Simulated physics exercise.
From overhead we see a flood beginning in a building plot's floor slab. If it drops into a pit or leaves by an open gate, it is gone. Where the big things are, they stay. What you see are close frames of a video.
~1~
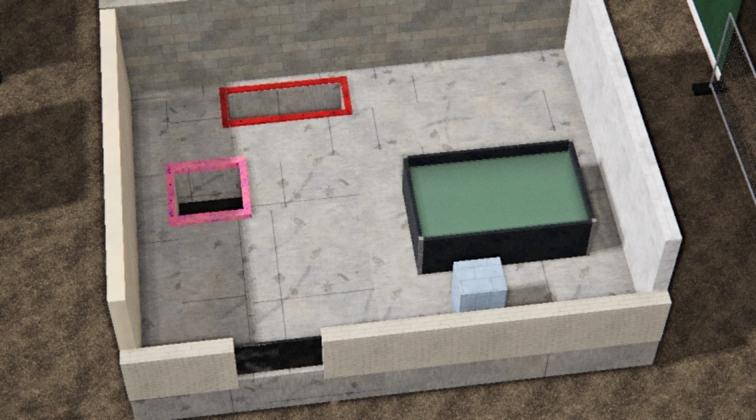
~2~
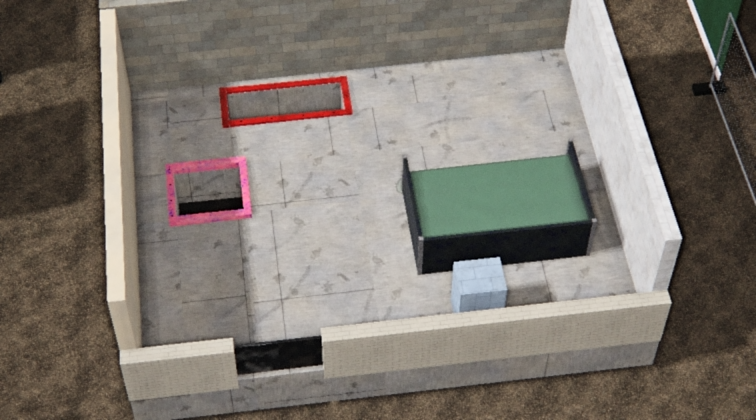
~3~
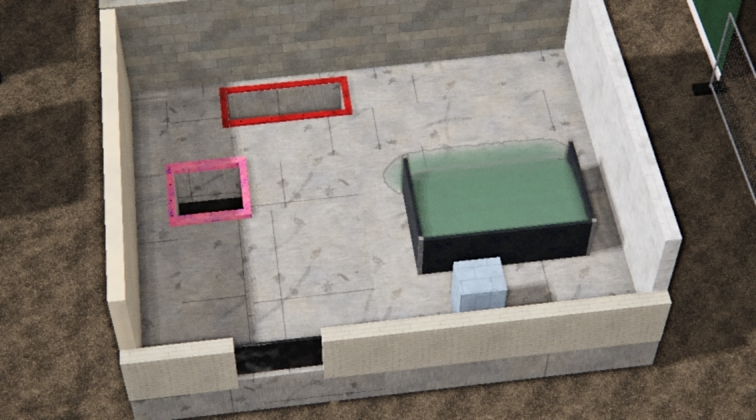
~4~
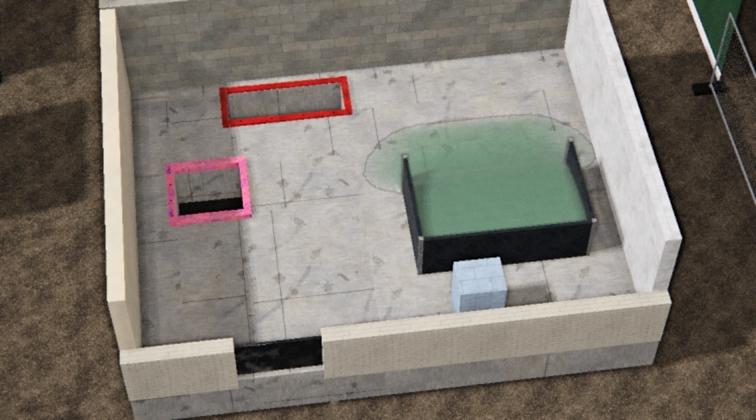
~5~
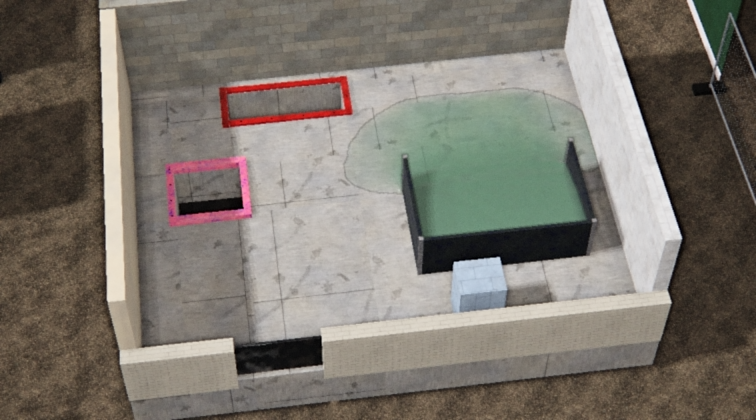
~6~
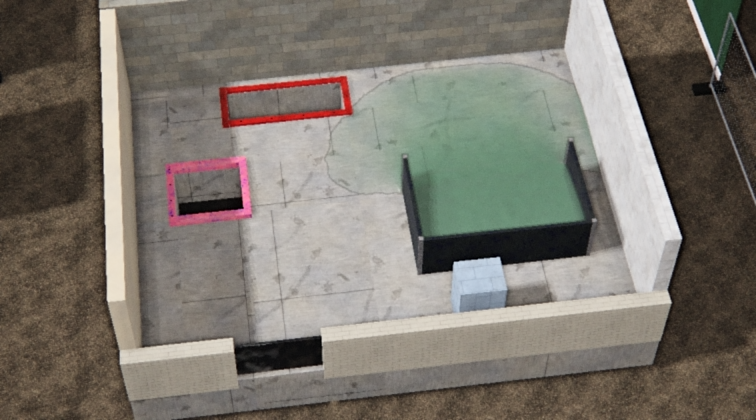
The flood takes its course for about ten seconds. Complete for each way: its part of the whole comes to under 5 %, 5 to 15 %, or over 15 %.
The gate's part comes to under 5 %; the red pit's part comes to over 15 %; the pink pit's part comes to under 5 %.
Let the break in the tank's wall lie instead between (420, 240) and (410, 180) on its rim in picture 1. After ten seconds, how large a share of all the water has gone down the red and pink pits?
The red pit gets 10 per cent and the pink pit 12 per cent.
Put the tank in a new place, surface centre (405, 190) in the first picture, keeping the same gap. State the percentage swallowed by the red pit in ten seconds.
Within ten seconds the red pit takes 35 percent of the total.
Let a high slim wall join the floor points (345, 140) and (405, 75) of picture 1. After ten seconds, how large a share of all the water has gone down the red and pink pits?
Approximate split, red: 6 in a hundred; pink: 2 in a hundred.
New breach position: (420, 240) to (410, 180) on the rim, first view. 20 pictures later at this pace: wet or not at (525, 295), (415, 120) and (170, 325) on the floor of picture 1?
In turn: No water, not flooded, awash.
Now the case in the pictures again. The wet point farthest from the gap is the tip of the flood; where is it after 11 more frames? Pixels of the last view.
I'd go with roughly (173, 89).
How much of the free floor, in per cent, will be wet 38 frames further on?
I reckon 80 per cent or so.
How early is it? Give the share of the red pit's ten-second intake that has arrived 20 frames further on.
That share would be near 65 %.
A moment on, water covers 35 % of the floor; the gate 0 %, the red pit 1 %, the pink pit 0 %.
Next, water covers 35 % of the floor; the gate 0 %, the red pit 7 %, the pink pit 0 %.
Then, water covers 45 % of the floor; the gate 0 %, the red pit 16 %, the pink pit 0 %.
Later, water covers 80 % of the floor; the gate 0 %, the red pit 21 %, the pink pit 1 %.
In the end, water covers 90 % of the floor; the gate 0 %, the red pit 24 %, the pink pit 2 %.
